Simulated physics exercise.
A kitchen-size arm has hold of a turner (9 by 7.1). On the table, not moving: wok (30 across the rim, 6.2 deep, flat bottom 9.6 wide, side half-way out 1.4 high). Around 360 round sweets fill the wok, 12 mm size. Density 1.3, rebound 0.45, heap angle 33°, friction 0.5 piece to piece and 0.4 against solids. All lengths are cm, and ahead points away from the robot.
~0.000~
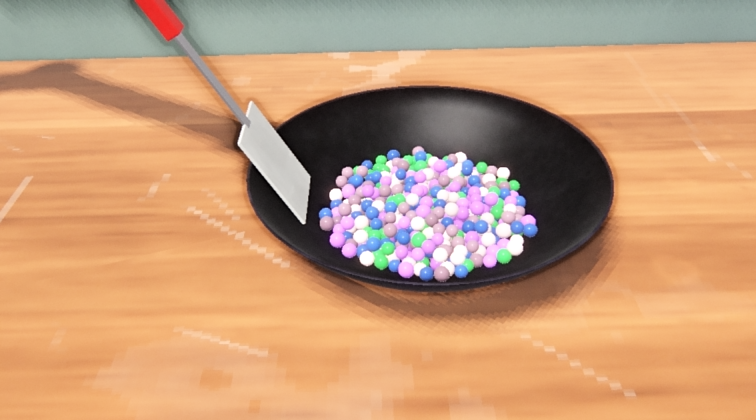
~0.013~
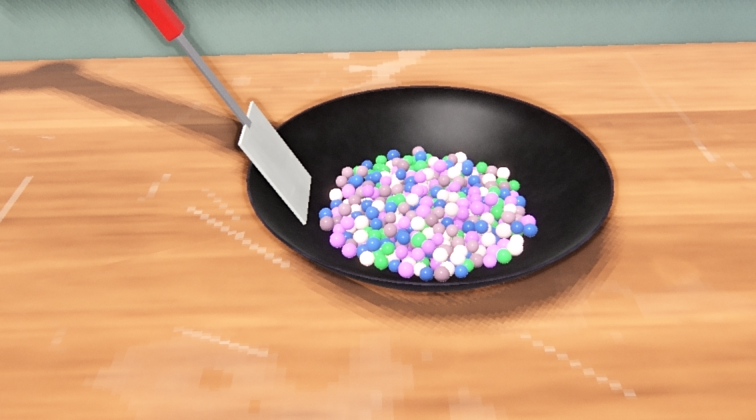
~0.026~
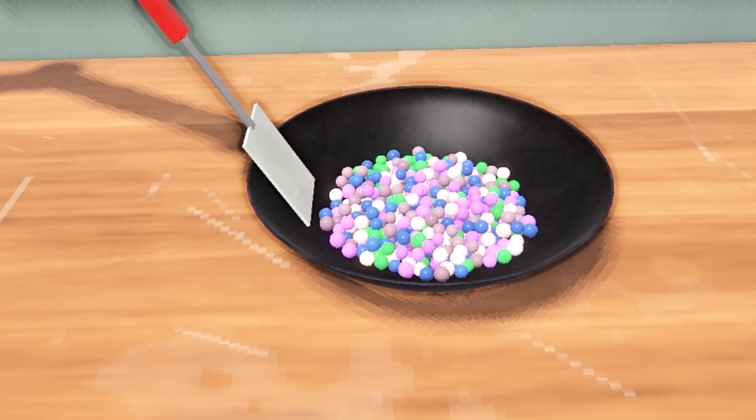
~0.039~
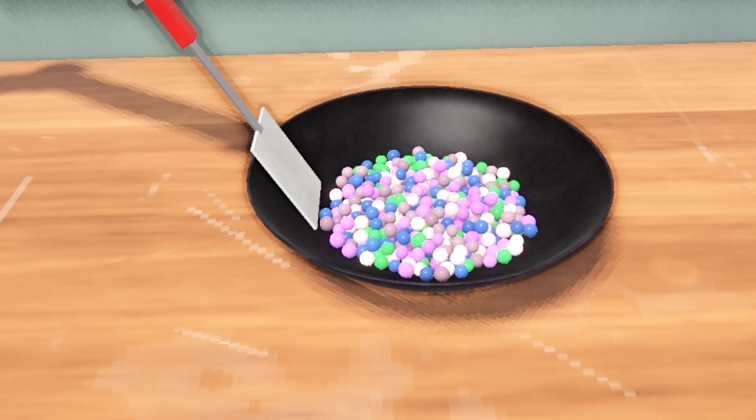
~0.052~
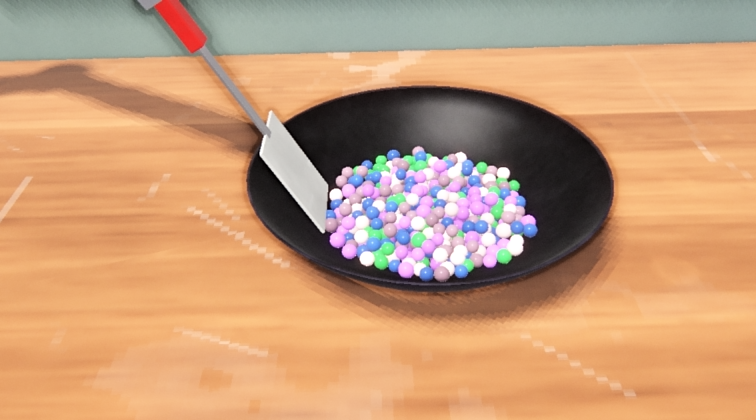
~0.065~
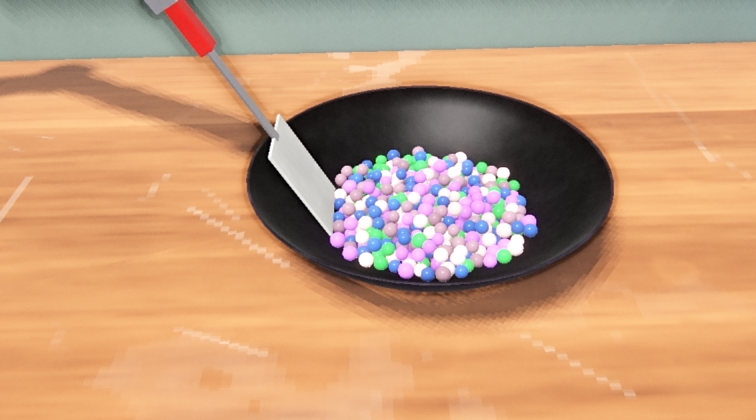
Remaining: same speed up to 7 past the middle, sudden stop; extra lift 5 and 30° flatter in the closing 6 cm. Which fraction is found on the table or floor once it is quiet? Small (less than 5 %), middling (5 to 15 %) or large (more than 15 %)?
On the table or floor the share is small, less than 5 %.
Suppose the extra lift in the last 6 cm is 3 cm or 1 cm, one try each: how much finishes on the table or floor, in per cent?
Some 0 and 0 per cent.
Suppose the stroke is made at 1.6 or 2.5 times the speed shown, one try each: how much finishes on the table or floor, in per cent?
About 5 and 10 per cent.
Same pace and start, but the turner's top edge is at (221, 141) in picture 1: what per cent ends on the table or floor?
About 0 per cent.
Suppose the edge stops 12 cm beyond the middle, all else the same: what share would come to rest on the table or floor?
It would be near 10 per cent.
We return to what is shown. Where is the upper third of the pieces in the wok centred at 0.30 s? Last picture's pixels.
Around (501, 191).
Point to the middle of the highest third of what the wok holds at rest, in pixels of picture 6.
At about (520, 193).
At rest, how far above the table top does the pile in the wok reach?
About 6.0 cm.
After 0.18 s, sloping 61°, highest piece 4 above the table; 363 in the wok.
After 0.30 s, sloping 50°, highest piece 5 above the table; 363 in the wok.
After 0.56 s, sloping 31°, highest piece 6 above the table; 363 in the wok.
After 1.61 s, sloping 31°, highest piece 6 above the table; 363 in the wok.
At rest, 363 in the wok. That is 0 % on the table or floor.
